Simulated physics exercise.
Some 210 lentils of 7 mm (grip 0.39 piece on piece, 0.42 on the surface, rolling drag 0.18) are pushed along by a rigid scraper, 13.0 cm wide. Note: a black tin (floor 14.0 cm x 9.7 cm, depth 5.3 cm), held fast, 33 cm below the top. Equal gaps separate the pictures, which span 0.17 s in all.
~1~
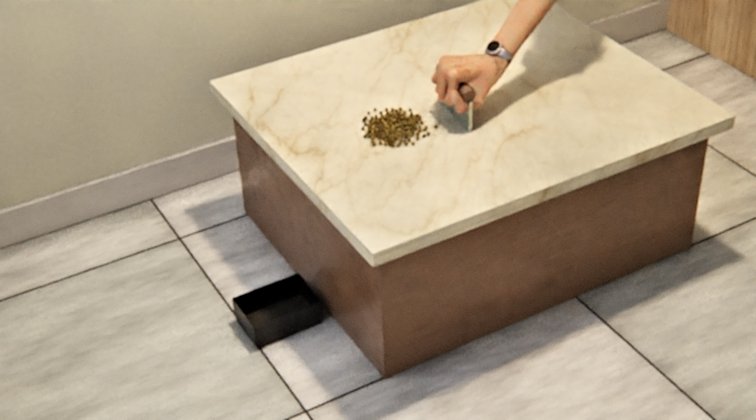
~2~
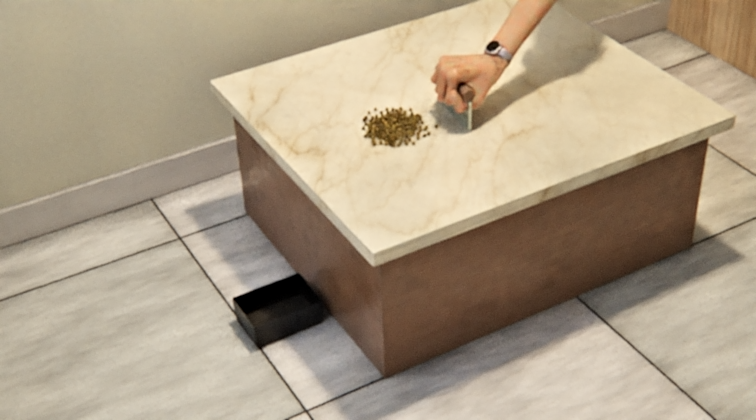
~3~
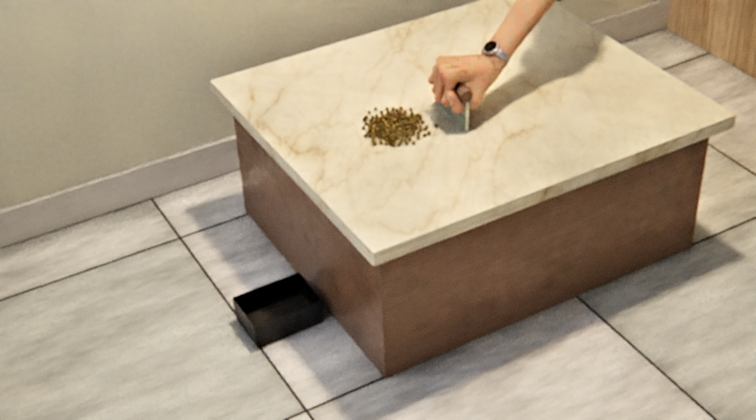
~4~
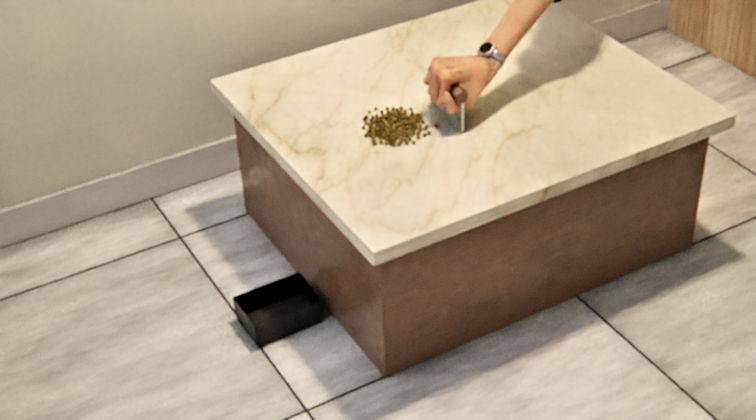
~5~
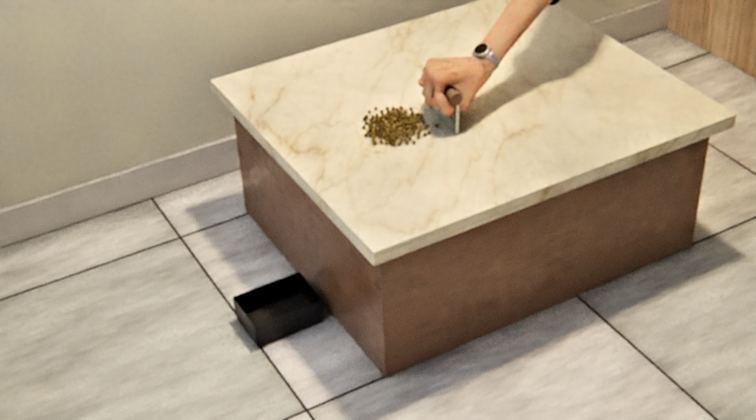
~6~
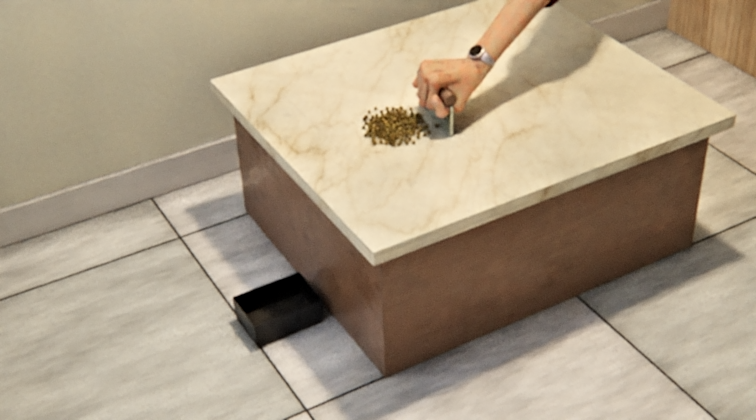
The footage shows a hand wearing a wristwatch gripping a small scraper on a marble-topped block and sliding it slightly left to the edge of a pile of small greenish-brown lentils, while a black tin sits still on the tiled floor.
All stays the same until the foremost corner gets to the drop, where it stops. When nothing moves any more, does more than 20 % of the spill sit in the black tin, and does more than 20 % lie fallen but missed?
Black tin: More; missed: More.
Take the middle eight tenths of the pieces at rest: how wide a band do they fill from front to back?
16 cm.
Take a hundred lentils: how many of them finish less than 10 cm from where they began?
Close to 20 per cent finishes that near its start.
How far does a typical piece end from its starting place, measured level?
That comes to about 28 cm.
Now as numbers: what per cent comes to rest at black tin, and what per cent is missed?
Black tin at 40 per cent; missed at 25 per cent.
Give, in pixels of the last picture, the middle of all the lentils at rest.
Roughly at (273, 297).
Then, 0.39 s after the last picture, scraper 18 cm from its start, spill 14 cm wide; still on top 100 %.
Then, 0.80 s after the last picture, scraper 31 cm from its start, spill 15 cm wide; still on top 100 %.
Then, 1.13 s after the last picture, scraper 34 cm from its start, spill 16 cm wide; black tin 35 %, off the edge, not caught 25 %, still on top 40 %.
In the end, black tin 40 %, fallen but missed 25 %, still on top 40 %.
